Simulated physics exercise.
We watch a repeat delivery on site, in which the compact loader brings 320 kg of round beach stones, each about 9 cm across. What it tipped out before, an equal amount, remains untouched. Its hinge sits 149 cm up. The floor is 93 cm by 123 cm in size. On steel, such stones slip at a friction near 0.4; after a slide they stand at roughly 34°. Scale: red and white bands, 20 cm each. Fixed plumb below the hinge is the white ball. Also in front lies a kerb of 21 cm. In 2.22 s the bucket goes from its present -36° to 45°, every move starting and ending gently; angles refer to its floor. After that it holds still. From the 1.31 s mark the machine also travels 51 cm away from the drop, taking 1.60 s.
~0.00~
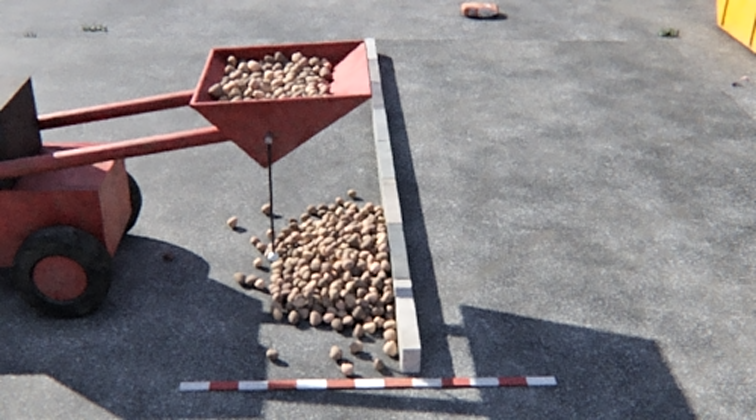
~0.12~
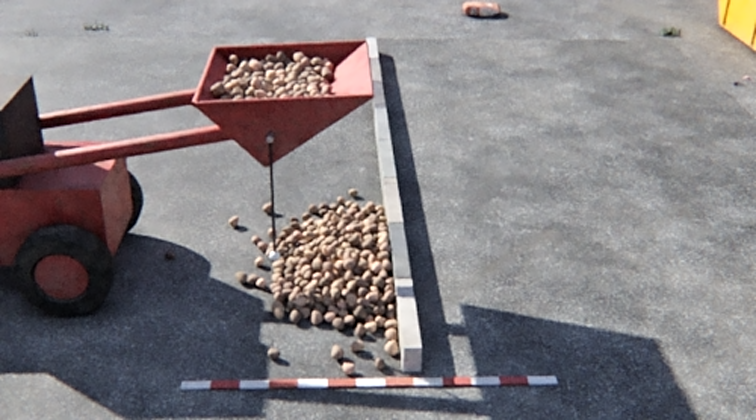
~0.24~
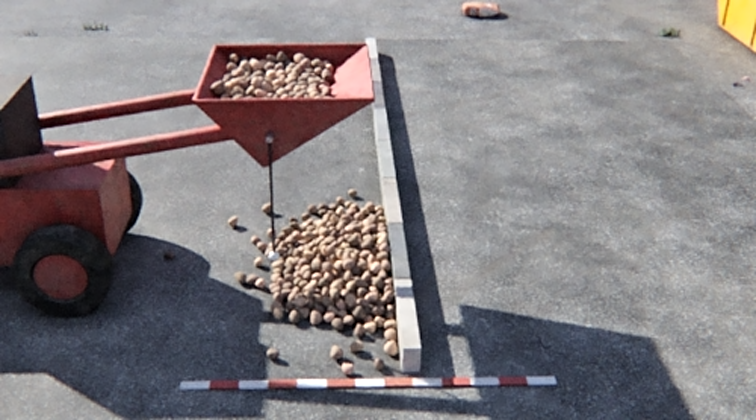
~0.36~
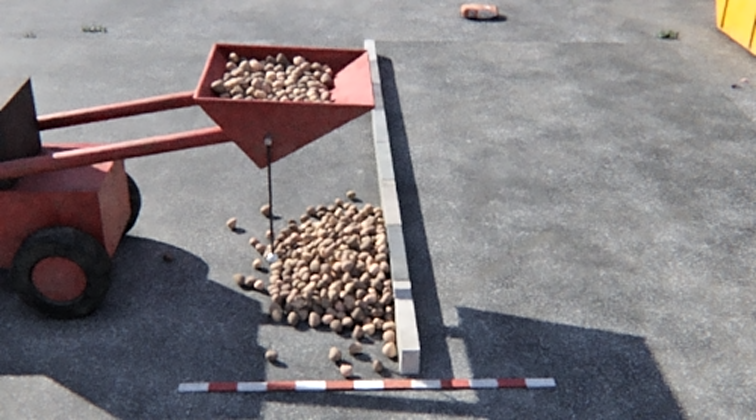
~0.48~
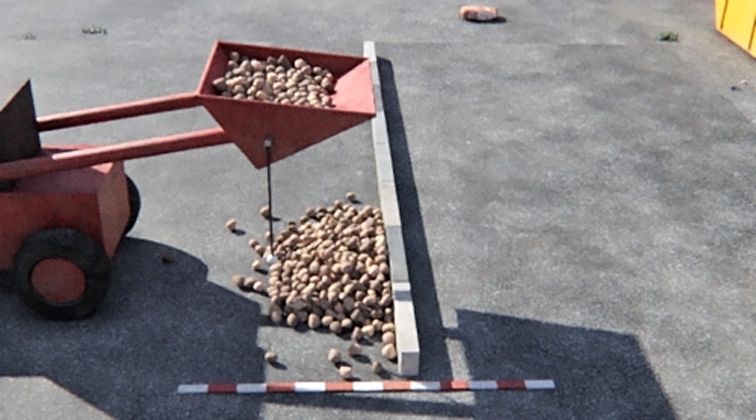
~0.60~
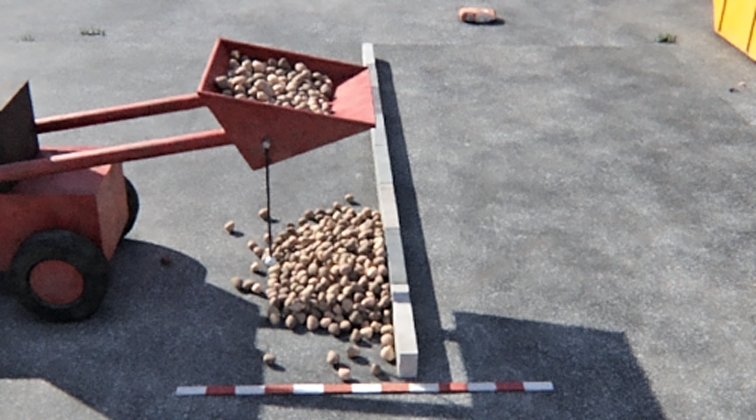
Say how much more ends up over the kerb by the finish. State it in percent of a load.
Some 10 per cent is added.
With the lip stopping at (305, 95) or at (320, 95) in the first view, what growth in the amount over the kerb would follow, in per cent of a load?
Roughly 0 per cent, then 0 per cent.
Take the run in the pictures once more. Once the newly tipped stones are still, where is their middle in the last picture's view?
The middle ends up near (355, 260).
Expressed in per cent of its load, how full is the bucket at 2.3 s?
Around 0 per cent of the load is still inside.
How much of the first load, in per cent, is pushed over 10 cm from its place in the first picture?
Around 5 in a hundred.
After 1.7 s the floor is at 32°; in per cent of one load, 86 in the bucket, 114 on this side of the kerb; the foremost stones are at (381, 259).
After 2.3 s the floor is at 45°; in per cent of one load, 0 in the bucket, 192 on this side of the kerb, 8 over the kerb; the foremost stones are at (444, 266).
After 3.4 s the floor is at 45°; in per cent of one load, 0 in the bucket, 190 on this side of the kerb, 10 over the kerb; the foremost stones are at (482, 276).
After 6.1 s the floor is at 45°; in per cent of one load, 0 in the bucket, 190 on this side of the kerb, 10 over the kerb; the foremost stones are at (482, 276). Net gain over the kerb, 10.
